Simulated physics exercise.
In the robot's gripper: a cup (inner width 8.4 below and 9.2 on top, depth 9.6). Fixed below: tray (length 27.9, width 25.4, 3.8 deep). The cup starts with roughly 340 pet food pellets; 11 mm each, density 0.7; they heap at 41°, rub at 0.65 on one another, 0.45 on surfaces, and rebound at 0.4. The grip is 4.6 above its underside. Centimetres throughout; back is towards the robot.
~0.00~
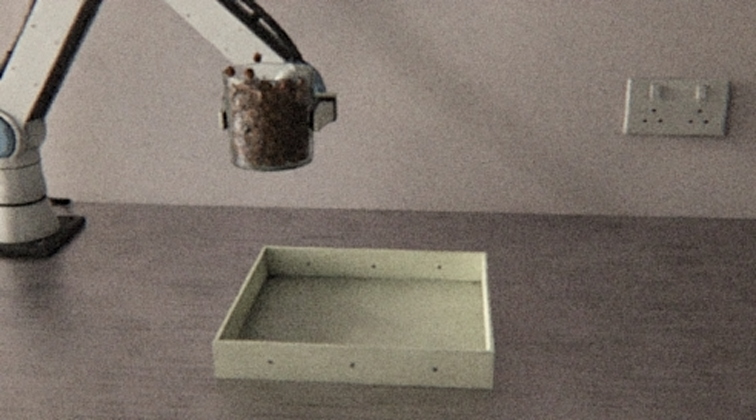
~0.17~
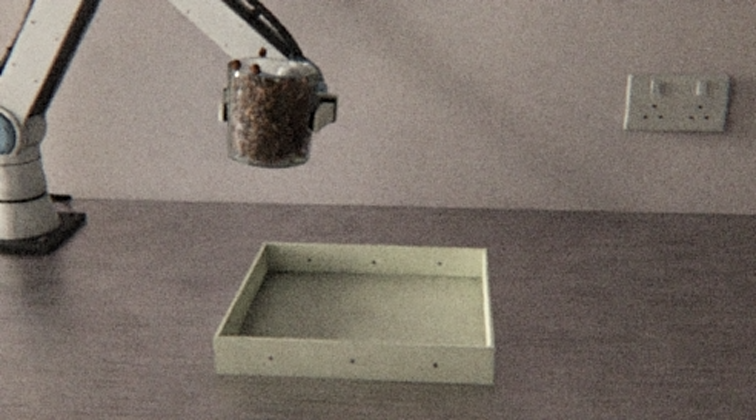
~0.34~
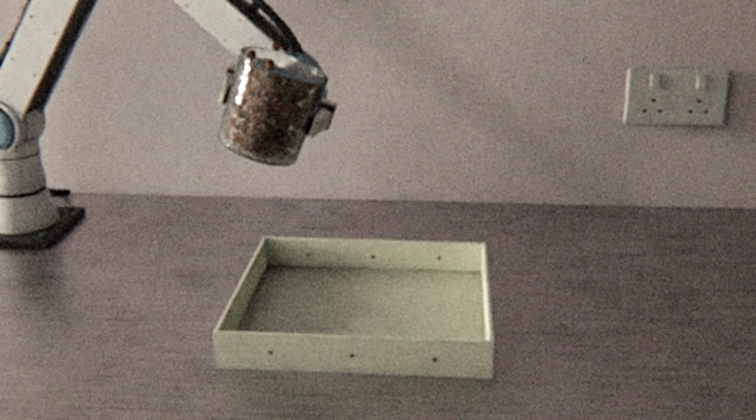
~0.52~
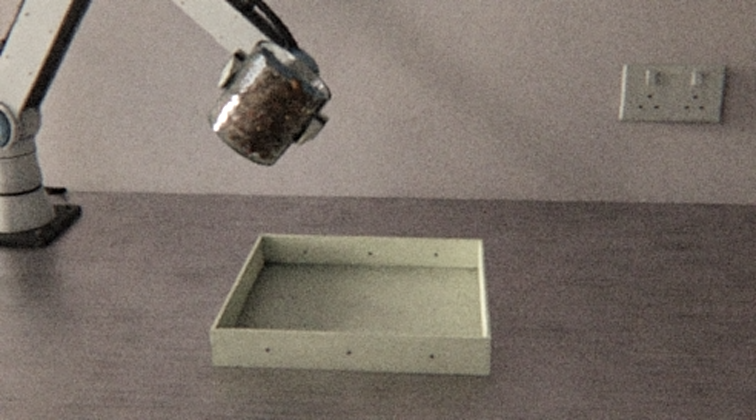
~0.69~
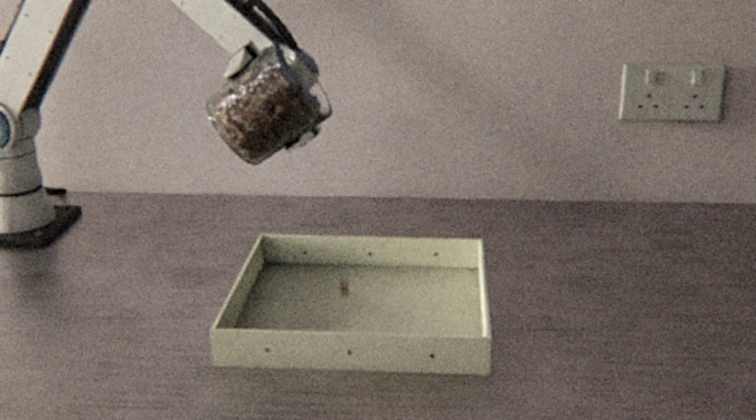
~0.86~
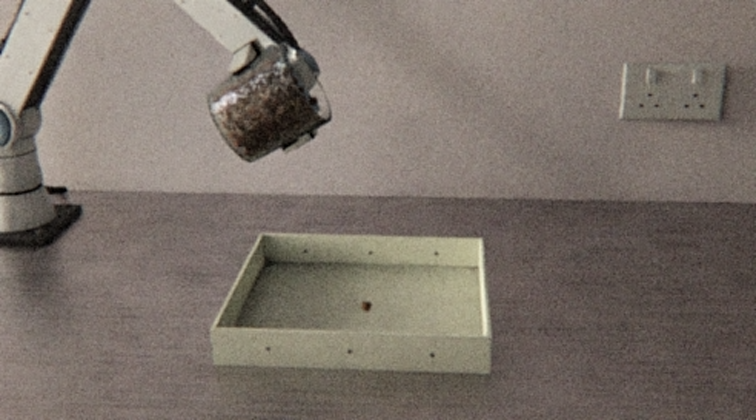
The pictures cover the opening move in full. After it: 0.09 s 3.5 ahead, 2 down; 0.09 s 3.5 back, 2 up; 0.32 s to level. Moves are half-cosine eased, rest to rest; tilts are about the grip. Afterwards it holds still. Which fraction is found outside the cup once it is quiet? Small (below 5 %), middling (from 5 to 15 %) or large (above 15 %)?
Outside the cup the share is middling, from 5 to 15 %.
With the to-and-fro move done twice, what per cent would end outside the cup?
In that case some 15 per cent.
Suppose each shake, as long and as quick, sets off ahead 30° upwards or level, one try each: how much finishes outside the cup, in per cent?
About 40 and 20 per cent.
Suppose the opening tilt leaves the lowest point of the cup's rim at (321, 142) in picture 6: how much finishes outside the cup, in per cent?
About 30 per cent.
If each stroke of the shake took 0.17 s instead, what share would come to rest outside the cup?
Then about 0 per cent.
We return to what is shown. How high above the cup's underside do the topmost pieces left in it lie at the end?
Roughly 10.0 cm.
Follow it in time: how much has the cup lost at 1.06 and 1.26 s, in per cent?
About 5, 10.
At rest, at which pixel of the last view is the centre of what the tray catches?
Around (422, 309).
By 1.06 s, tilted 58° forward, highest piece 28 above the table; 318 in the cup, 1 in the tray, 19 in flight or on a rim.
By 1.26 s, tilted 13° forward, highest piece 29 above the table; 310 in the cup, 26 in the tray, 2 in flight or on a rim.
By 1.56 s, level, highest piece 29 above the table; 310 in the cup, 26 in the tray, 2 on the table or floor.
By 2.61 s, level, highest piece 29 above the table; 310 in the cup, 26 in the tray, 2 on the table or floor.
Final count, 310 in the cup, 26 in the tray, 2 on the table or floor. That is 8 % outside the cup.
